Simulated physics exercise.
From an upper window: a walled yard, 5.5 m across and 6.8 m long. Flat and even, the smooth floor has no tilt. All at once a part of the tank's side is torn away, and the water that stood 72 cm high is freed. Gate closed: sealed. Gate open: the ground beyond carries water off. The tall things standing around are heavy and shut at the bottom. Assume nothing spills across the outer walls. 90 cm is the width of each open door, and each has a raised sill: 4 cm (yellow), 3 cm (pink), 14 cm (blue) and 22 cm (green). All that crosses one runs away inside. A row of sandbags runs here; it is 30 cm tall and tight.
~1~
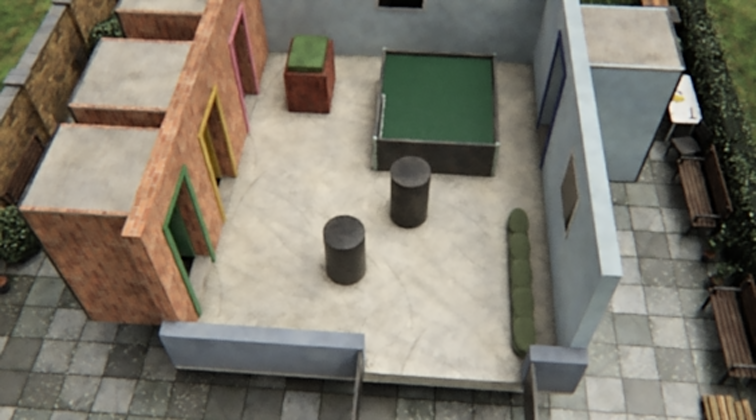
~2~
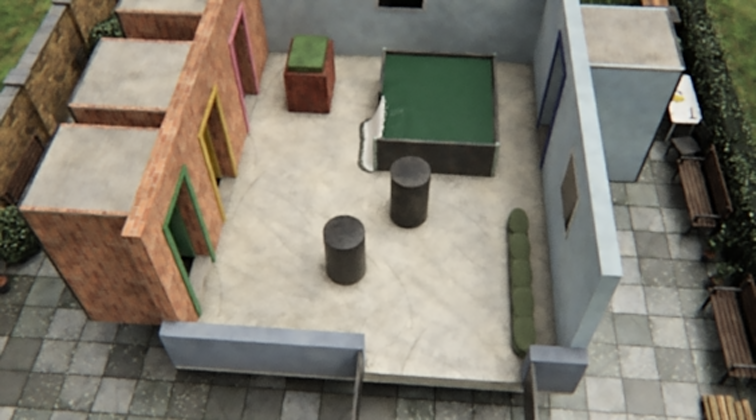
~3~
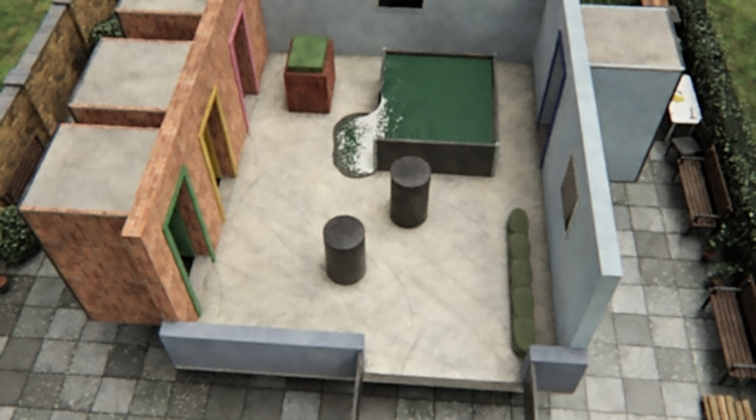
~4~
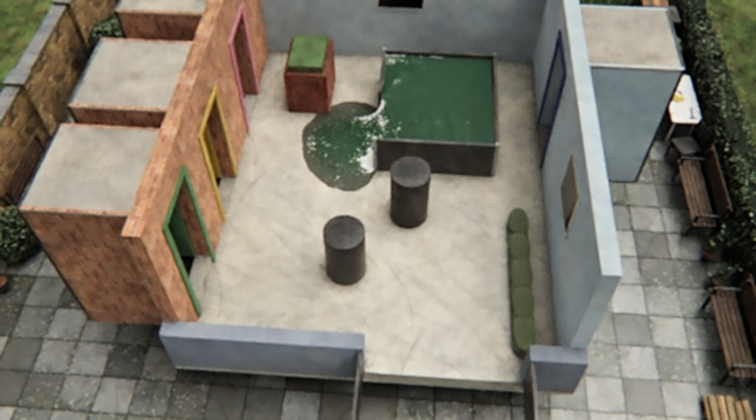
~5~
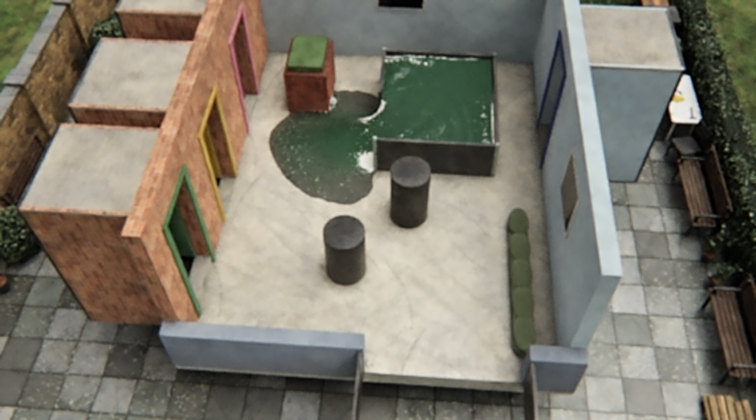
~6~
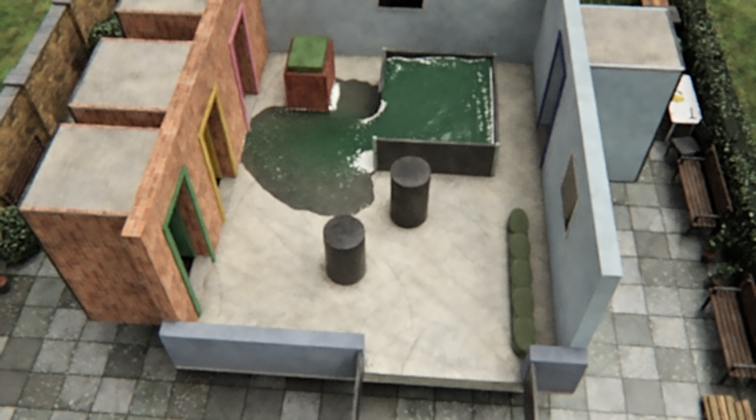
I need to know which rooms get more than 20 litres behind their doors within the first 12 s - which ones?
Here is each one: The yellow door gets more than 20 litres; the pink door gets more than 20 litres; the blue door does not get more than 20 litres; the green door does not get more than 20 litres.
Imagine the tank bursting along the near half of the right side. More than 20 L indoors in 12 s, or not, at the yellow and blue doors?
Result: Yellow limit passed, blue limit passed.
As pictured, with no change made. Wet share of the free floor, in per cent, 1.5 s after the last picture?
Around 35 per cent.
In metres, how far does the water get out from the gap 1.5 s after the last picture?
Roughly 5.0 m.
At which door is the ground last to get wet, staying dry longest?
Blue.
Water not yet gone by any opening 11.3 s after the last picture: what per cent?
60 %.
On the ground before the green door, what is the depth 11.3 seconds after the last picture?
7.5 cm or so.
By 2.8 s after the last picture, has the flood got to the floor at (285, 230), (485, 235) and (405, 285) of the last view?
Going in order, covered, then clear, then clear.
Then, 0.7 s after the last picture water covers 25 % of the floor and is deepest (41 cm) near (370, 151); yellow door 21 cm at the sill, 17 L in, pink door 16 cm at the sill, 61 L in, blue door not reached, green door not reached.
Then, 1.5 s after the last picture water covers 35 % of the floor and is deepest (36 cm) near (254, 145); yellow door 22 cm at the sill, 114 L in, pink door 23 cm at the sill, 214 L in, blue door not reached, green door 14 cm at the sill, 0 L in.
Then, 2.8 s after the last picture water covers 45 % of the floor and is deepest (28 cm) near (195, 334); yellow door 16 cm at the sill, 224 L in, pink door 17 cm at the sill, 412 L in, blue door not reached, green door 10 cm at the sill, 0 L in.
Then, 6.3 s after the last picture water covers 80 % of the floor and is deepest (14 cm) near (192, 345); yellow door 10 cm at the sill, 342 L in, pink door 11 cm at the sill, 630 L in, blue door not reached, green door 11 cm at the sill, 0 L in.
Then, 11.3 s after the last picture water covers 95 % of the floor and is deepest (9 cm) near (498, 196); yellow door 7 cm at the sill, 393 L in, pink door 7 cm at the sill, 721 L in, blue door 8 cm at the sill, 0 L in, green door 8 cm at the sill, 0 L in.
